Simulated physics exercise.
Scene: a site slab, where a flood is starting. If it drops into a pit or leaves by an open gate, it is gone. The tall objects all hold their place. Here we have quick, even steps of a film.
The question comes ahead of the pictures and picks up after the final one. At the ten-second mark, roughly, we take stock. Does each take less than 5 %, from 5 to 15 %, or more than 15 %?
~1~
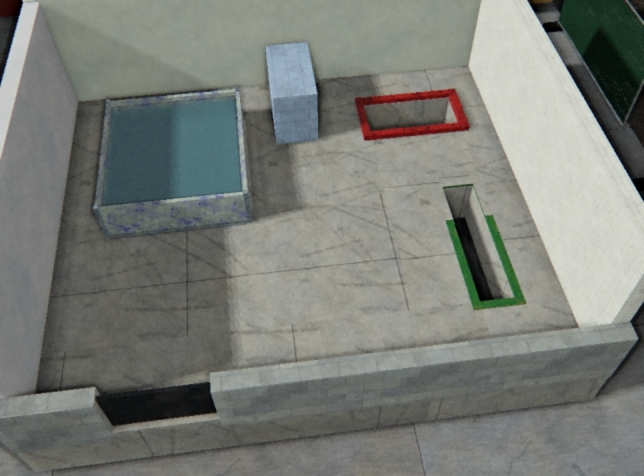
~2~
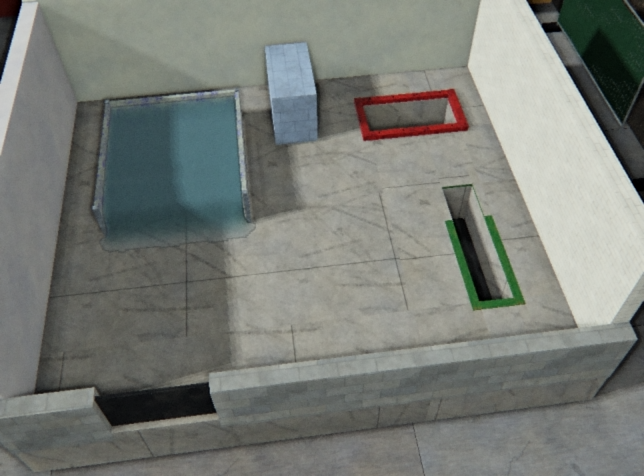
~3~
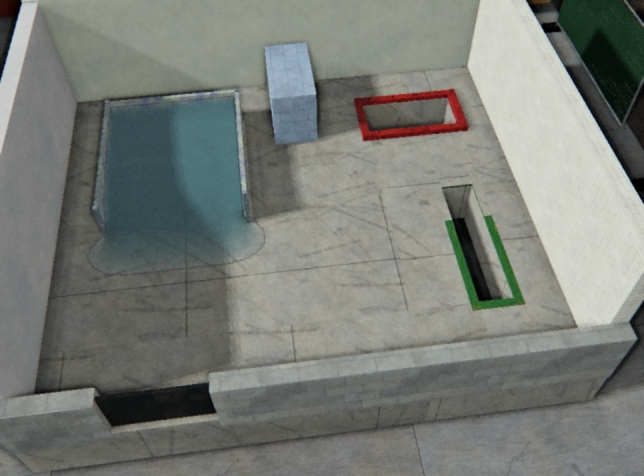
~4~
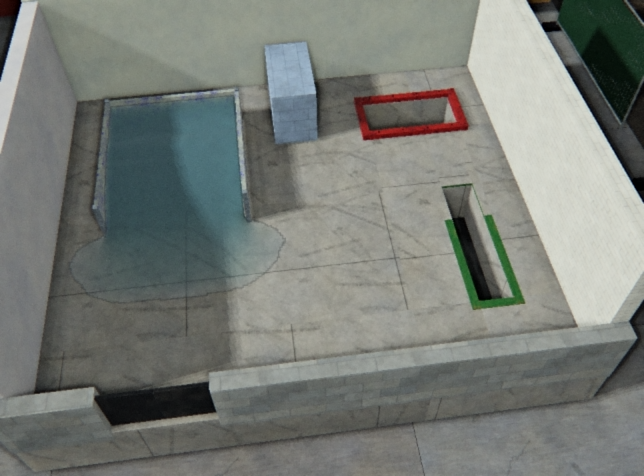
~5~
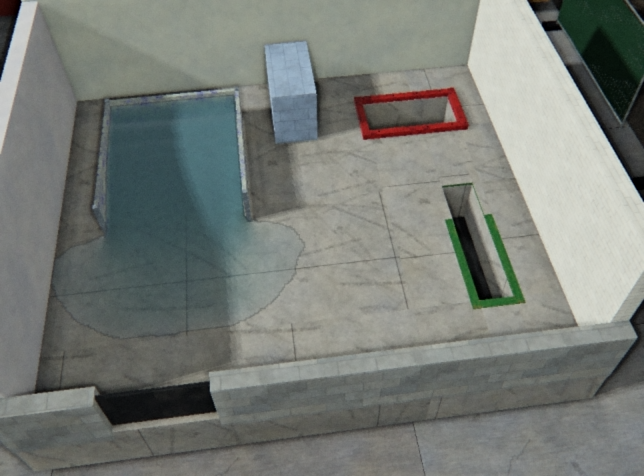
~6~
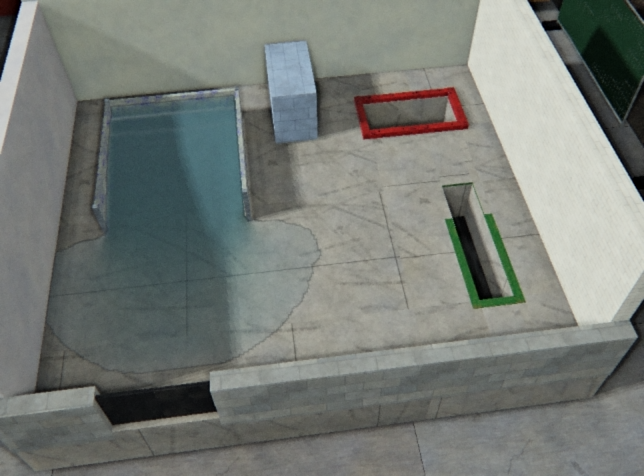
At the end, the gate carries off beneath five per cent. The red pit carries off beneath five per cent. The green pit carries off upward of fifteen per cent.
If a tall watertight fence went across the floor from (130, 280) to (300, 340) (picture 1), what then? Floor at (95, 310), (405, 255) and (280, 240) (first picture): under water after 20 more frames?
Result in the order given: Drowned, drowned, drowned.
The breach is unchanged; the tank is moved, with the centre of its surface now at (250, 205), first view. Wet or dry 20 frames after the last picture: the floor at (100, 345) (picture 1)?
There: Flooded.
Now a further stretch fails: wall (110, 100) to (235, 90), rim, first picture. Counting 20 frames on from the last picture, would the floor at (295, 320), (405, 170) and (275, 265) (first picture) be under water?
Soaked, then unsoaked, then soaked.
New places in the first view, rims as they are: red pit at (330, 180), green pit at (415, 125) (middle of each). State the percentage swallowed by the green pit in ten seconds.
So the green pit ends up with 12 in a hundred.
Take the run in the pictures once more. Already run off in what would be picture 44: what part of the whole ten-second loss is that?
Near 40 in a hundred.
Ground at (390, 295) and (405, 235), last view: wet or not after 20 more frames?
In that order, the first is submerged and the second spared.
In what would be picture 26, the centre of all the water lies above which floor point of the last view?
Estimate: (210, 298).
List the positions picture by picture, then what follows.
The first frame shows the water tank at (173, 149) is whole and still.
In the second frame, the front is at (106, 243), out from the gap at (176, 218).
In the third frame, the front is at (97, 257), out from the gap at (177, 220).
In the fourth frame, water pours out at (177, 220) and has run to (79, 269).
In the fifth frame, water pours out at (177, 220) and has run to (95, 324).
In the sixth frame, the front is at (105, 362), out from the gap at (177, 220).
A moment on, water covers 30 % of the floor; the gate 0 %, the red pit 0 %, the green pit 0 %.
Next, water covers 35 % of the floor; the gate 0 %, the red pit 0 %, the green pit 0 %.
Then, water covers 45 % of the floor; the gate 0 %, the red pit 0 %, the green pit 1 %.
Later, water covers 75 % of the floor; the gate 0 %, the red pit 0 %, the green pit 14 %.
In the end, water covers 95 % of the floor; the gate 0 %, the red pit 0 %, the green pit 35 %.
